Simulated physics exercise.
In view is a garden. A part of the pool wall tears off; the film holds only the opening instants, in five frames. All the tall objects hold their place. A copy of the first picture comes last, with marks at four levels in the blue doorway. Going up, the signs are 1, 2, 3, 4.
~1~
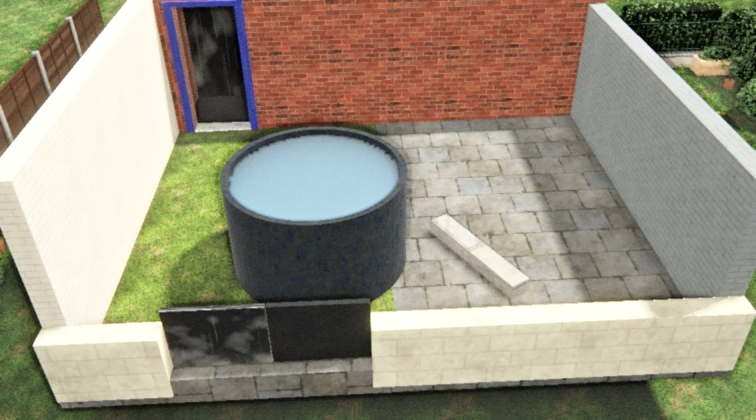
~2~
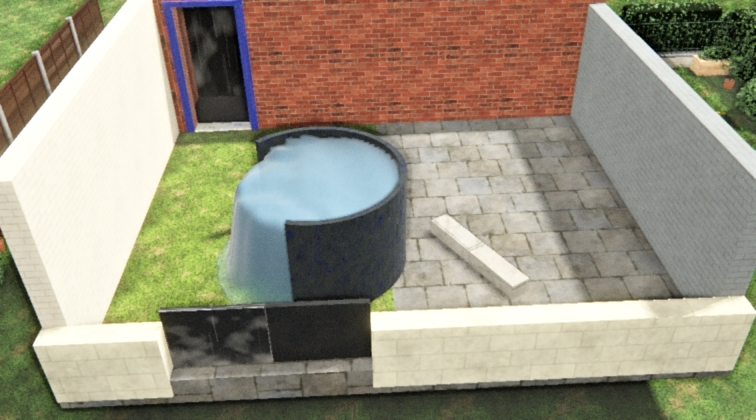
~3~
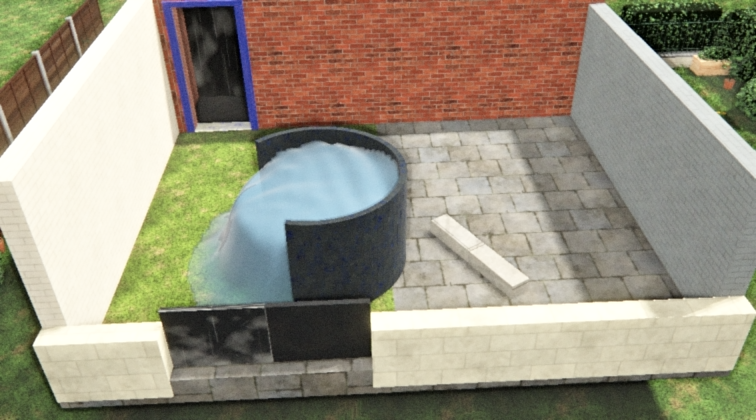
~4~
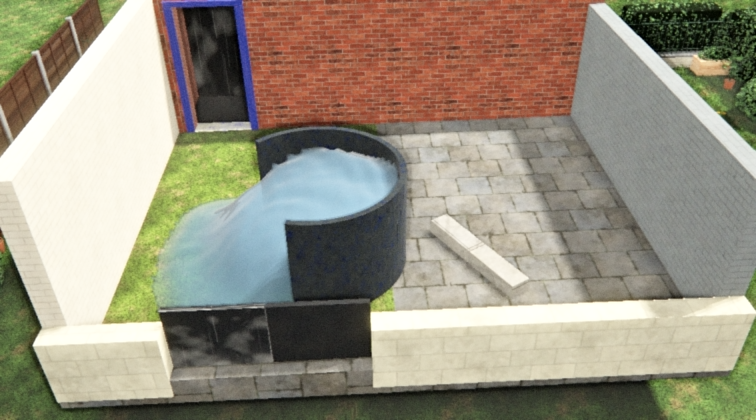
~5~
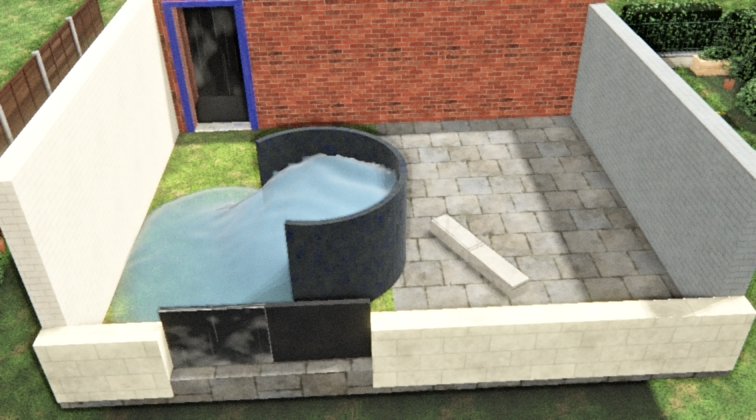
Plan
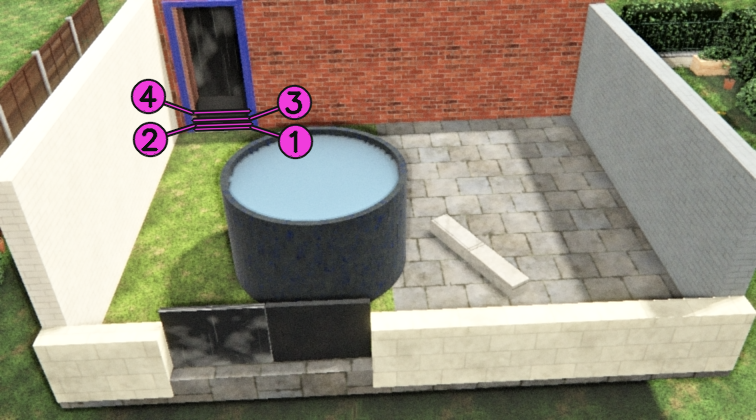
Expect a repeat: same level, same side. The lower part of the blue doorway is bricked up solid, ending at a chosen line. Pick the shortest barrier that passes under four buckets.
4.
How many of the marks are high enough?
One of the four.
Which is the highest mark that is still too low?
That would be 3.
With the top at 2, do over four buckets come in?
Yes, that goes wrong.
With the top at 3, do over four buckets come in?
Yes.
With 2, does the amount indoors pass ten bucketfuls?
Yes, clearly.
On the marked copy, 1 at (223, 128); 2 at (222, 124); 3 at (222, 119); 4 at (220, 111); from the bottom up 1, 2, 3, 4.
Choosing 1, dozens of bucketfuls pour in.
Choosing 2, dozens of bucketfuls pour in.
Choosing 3, about 12 bucketfuls get in.
Choosing 4, a splash gets over, under a bucket.
